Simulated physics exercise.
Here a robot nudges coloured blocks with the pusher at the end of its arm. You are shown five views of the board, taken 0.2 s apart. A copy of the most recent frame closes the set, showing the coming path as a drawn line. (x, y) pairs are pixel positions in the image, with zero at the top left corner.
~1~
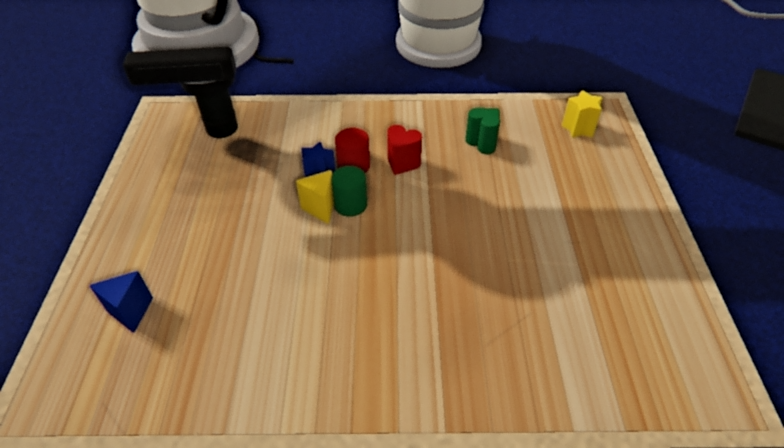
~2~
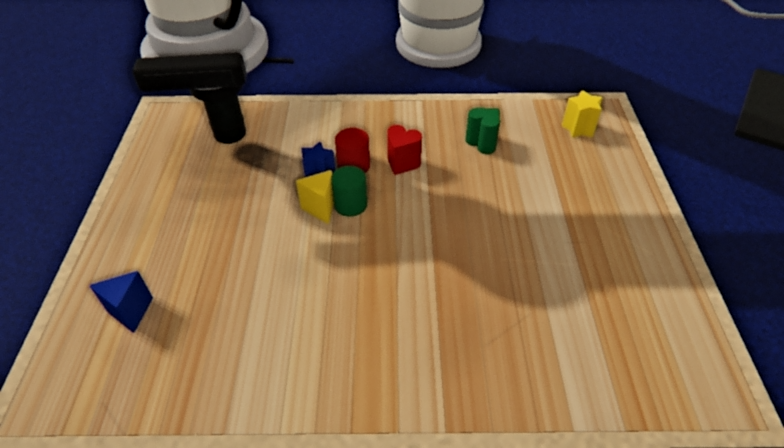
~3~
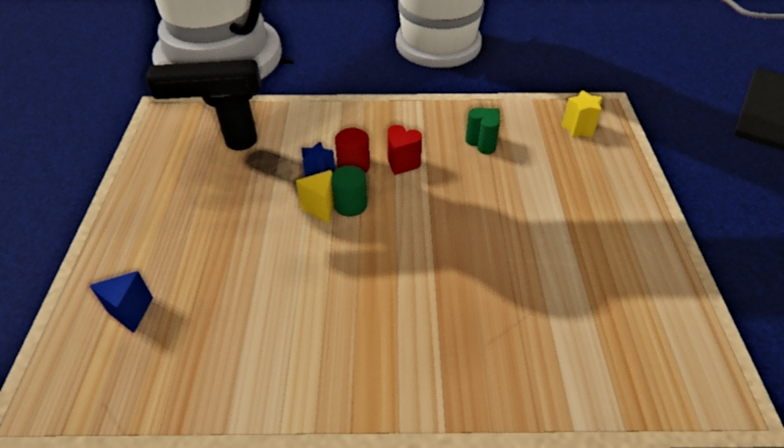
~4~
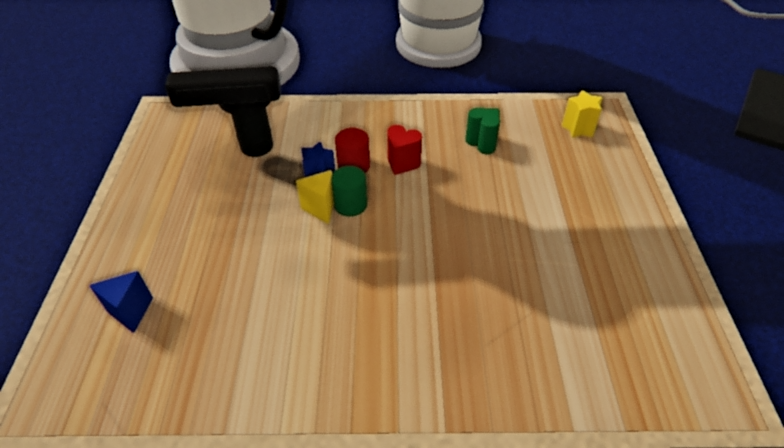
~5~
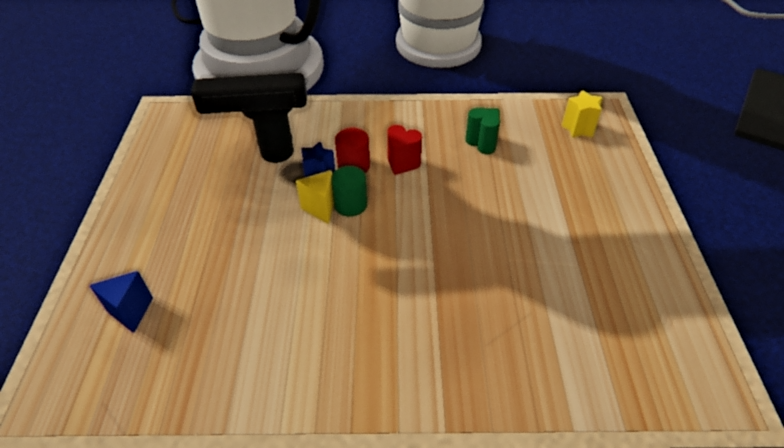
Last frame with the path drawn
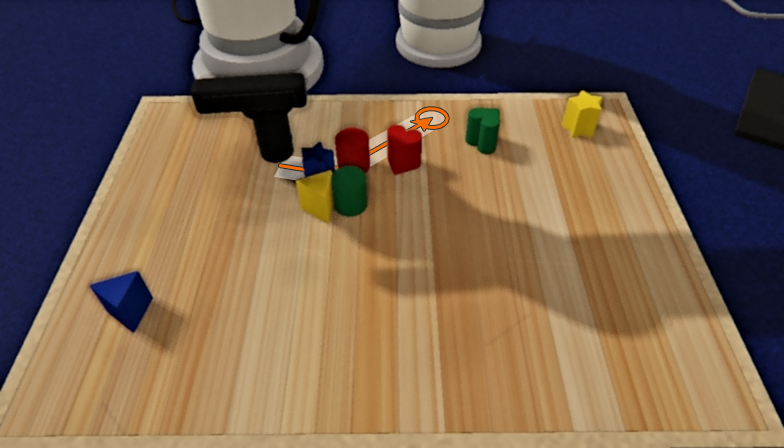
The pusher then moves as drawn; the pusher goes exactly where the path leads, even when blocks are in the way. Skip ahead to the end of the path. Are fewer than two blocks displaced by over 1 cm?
Going by the path, no.
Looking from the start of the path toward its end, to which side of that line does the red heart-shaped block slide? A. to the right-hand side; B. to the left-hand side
My answer is option A.
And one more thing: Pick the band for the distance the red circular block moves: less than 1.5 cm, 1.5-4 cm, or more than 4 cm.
Final distance: More than 4 cm.
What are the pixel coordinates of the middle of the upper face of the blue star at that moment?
The blue star ends near (349, 158).
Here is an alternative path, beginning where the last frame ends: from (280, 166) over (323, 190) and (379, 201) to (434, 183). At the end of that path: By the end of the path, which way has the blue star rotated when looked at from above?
It swings round anticlockwise.
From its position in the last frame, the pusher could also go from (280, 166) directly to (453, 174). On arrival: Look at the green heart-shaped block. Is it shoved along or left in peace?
It is shifted.
Drawn move, from (280, 166) via (340, 167) and (389, 142), ending at (432, 118).
The first path, step by step. One third of the way, pusher (340, 154); blue star (348, 158), turned 70° clockwise; green circular block (351, 180); red circular block (373, 134).
Two thirds of the way, pusher (390, 129); blue star (349, 158), turned 75° clockwise; green circular block (351, 180); red circular block (422, 118); red heart-shaped block (437, 135), turned 75° clockwise.
At the end, pusher (433, 106); blue star (349, 158), turned 75° clockwise; green circular block (351, 180); red circular block (439, 114); red heart-shaped block (439, 135), turned 80° clockwise.
